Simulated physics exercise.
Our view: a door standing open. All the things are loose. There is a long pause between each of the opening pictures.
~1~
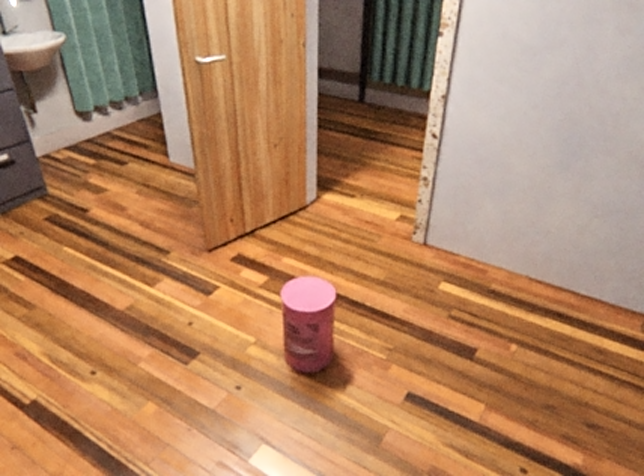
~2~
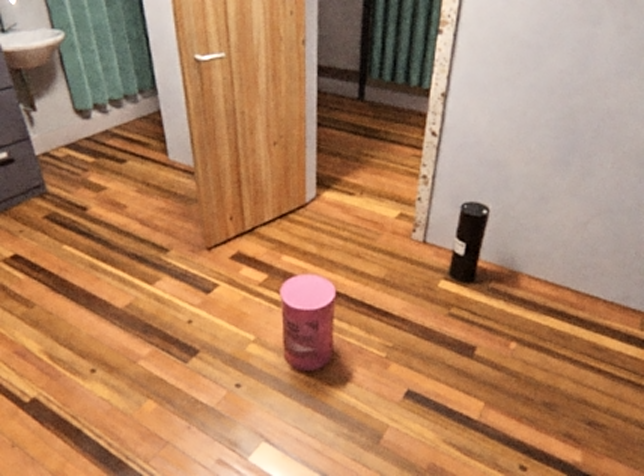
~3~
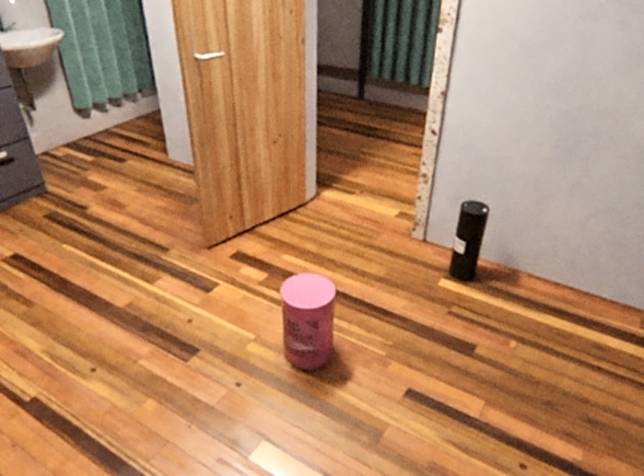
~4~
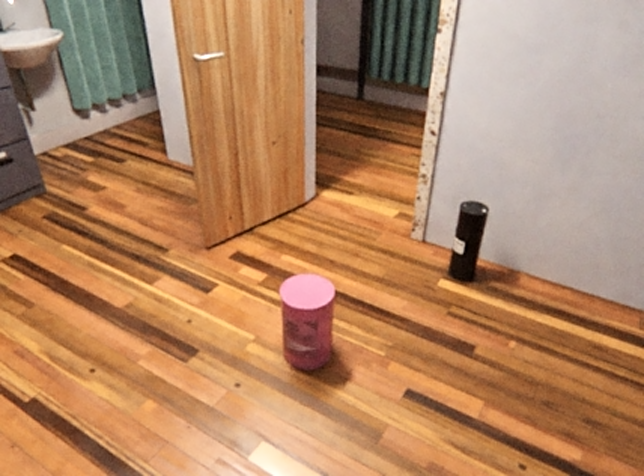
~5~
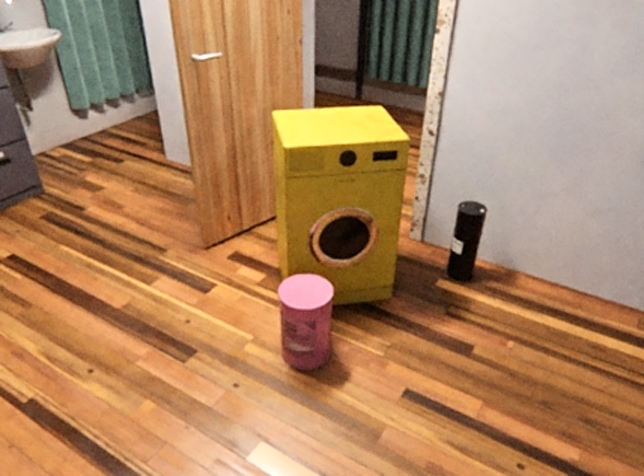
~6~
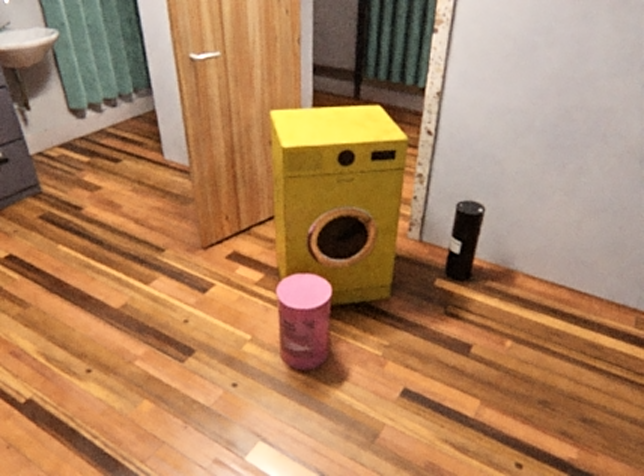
In a wood-floored room, a black canister and then a yellow appliance appear near a pink pail.
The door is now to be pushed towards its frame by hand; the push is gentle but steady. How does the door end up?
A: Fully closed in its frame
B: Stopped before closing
B.
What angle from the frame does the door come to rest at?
Some 70° open.
Then, 0.40 s later than the last frame, open by 99°.
Then, 0.70 s later than the last frame, open by 88°.
Then, 0.90 s later than the last frame, open by 79°.
Then, 1.10 s later than the last frame, open by 70°.
When it is over, open by 69°; all 3 as before. End places, in pixels of the last picture, yellow appliance near (334, 209).
